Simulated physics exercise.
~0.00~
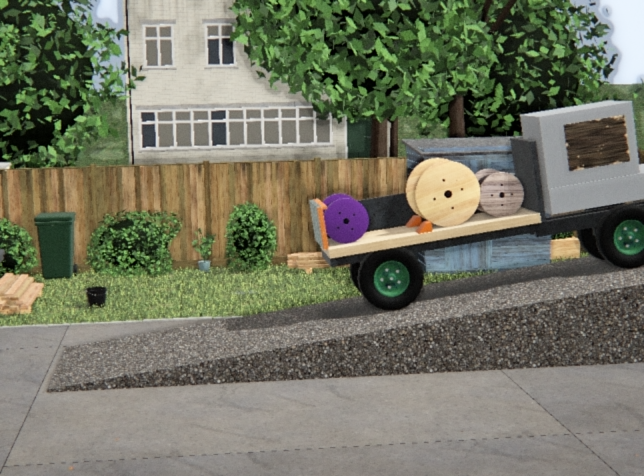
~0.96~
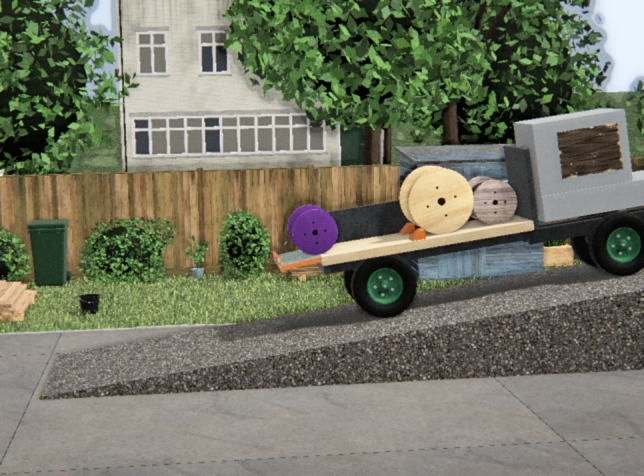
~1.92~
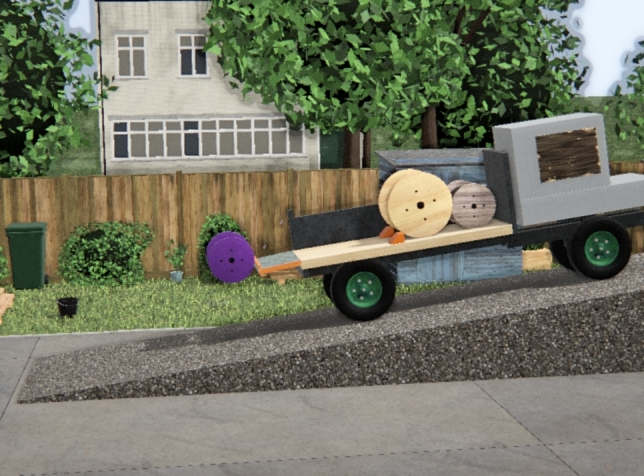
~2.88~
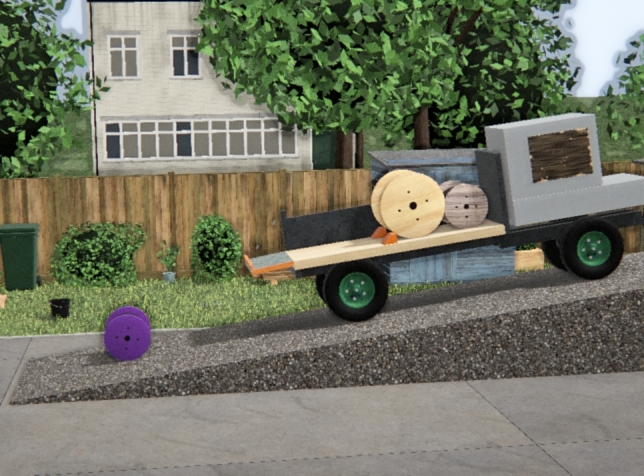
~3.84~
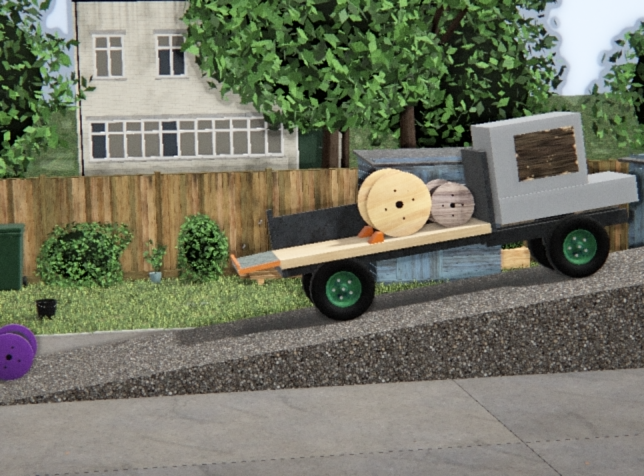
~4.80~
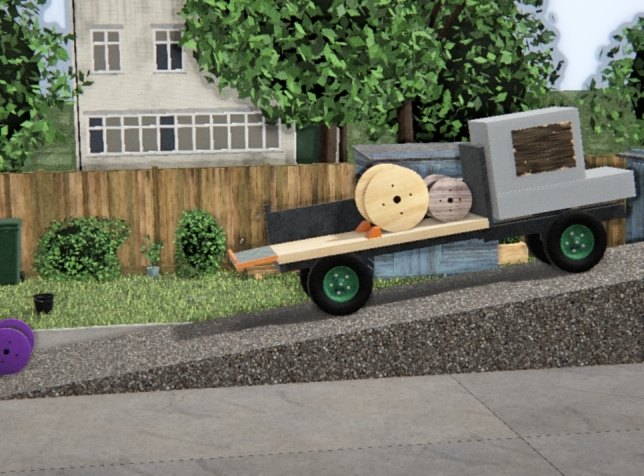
A purple cable reel rolled left off the back of a pick-up parked on a slope once its tailgate dropped open, then fell to the ground and ended up down the incline at the left edge, while two wooden reels stayed on the bed.
